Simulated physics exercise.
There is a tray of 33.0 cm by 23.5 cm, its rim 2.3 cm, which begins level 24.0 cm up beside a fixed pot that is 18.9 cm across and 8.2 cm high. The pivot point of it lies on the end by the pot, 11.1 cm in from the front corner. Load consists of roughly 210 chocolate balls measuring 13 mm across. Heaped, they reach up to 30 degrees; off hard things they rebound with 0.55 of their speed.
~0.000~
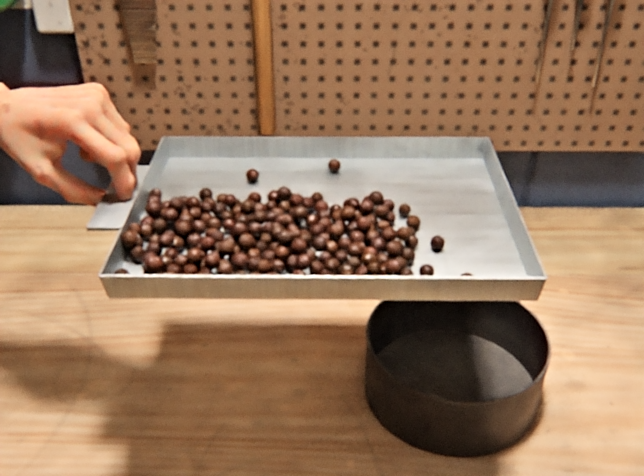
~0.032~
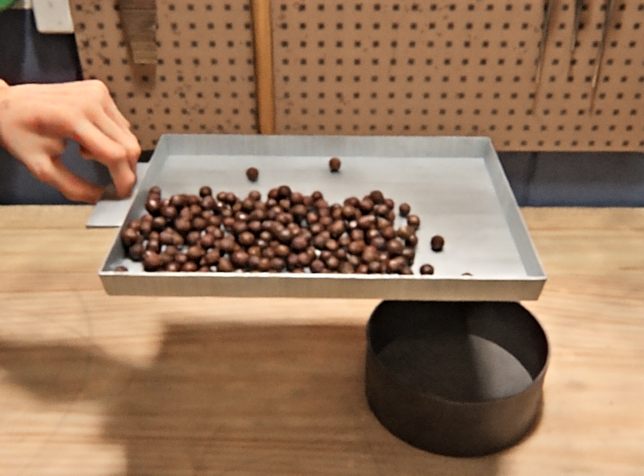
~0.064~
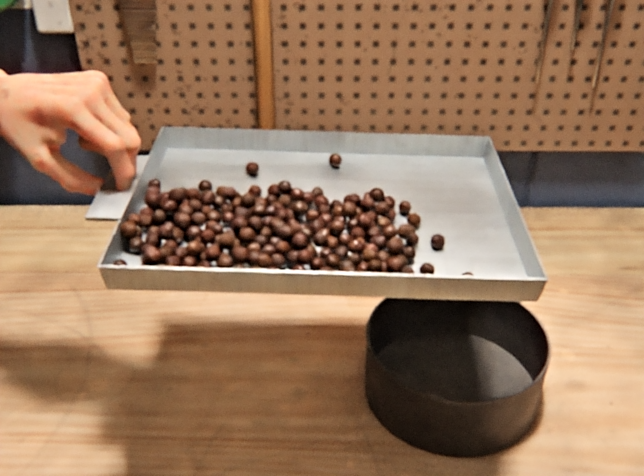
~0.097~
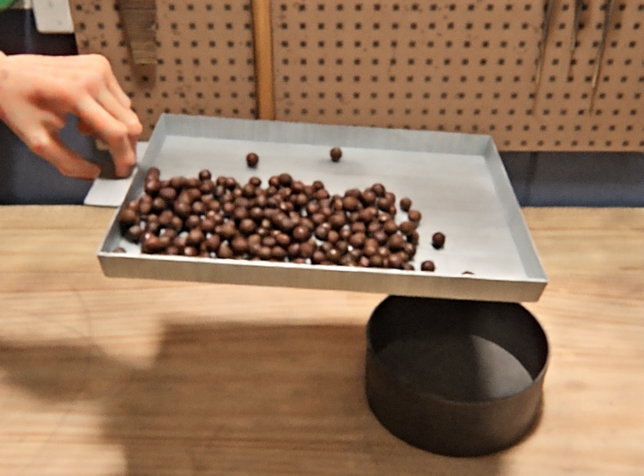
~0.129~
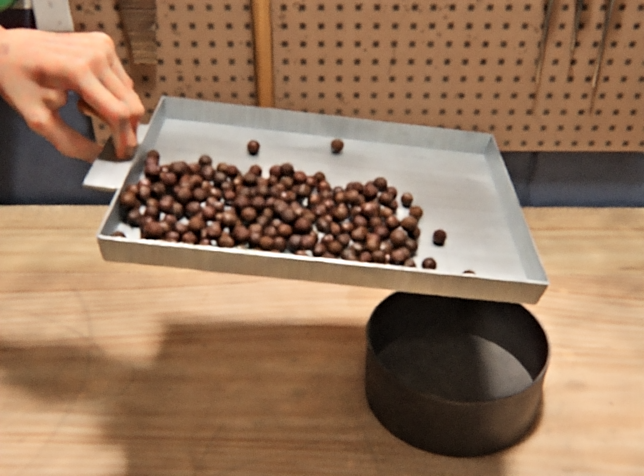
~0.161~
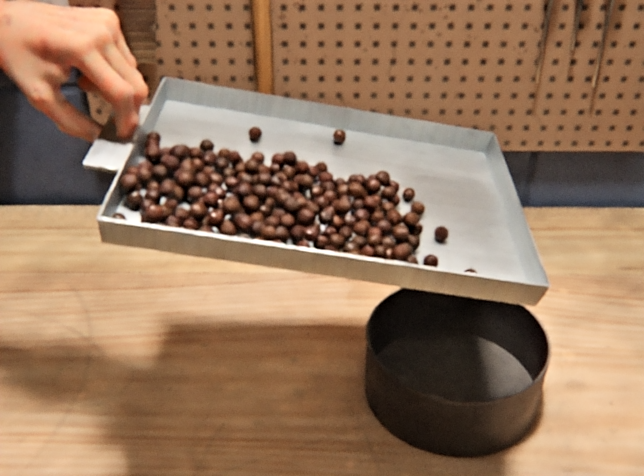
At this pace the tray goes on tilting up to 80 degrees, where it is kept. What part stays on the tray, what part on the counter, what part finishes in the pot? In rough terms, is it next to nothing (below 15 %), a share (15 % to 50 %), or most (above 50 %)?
Roughly: Tray: A share, counter: Most, pot: Next to nothing.
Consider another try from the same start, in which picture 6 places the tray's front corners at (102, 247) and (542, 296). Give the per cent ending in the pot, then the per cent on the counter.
Split: Pot = 0, counter = 80.
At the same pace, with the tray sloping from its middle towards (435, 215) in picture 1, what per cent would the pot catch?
Around 5 percent of them.
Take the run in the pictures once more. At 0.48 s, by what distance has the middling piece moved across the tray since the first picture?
It has moved some 6 cm from its start.
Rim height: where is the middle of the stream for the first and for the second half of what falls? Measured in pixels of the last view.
First near (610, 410), then at (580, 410).
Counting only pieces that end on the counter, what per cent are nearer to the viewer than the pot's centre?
Roughly 80 per cent.
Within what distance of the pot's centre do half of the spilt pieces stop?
That comes to near 26 cm.
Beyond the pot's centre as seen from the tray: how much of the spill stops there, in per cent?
Around 90 in a hundred.
After 0.48 s, tilt 44 degrees; the tray holds 100 %, the pot 0 %.
Then, at 0.70 s, tilt 68 degrees; the tray holds 90 %, the pot 0 %.
Then, at 1.03 s, tilt 80 degrees; the tray holds 35 %, the pot 0 %.
By 2.5 s all is still; tray 25 %, counter 75 %, pot 0 %.
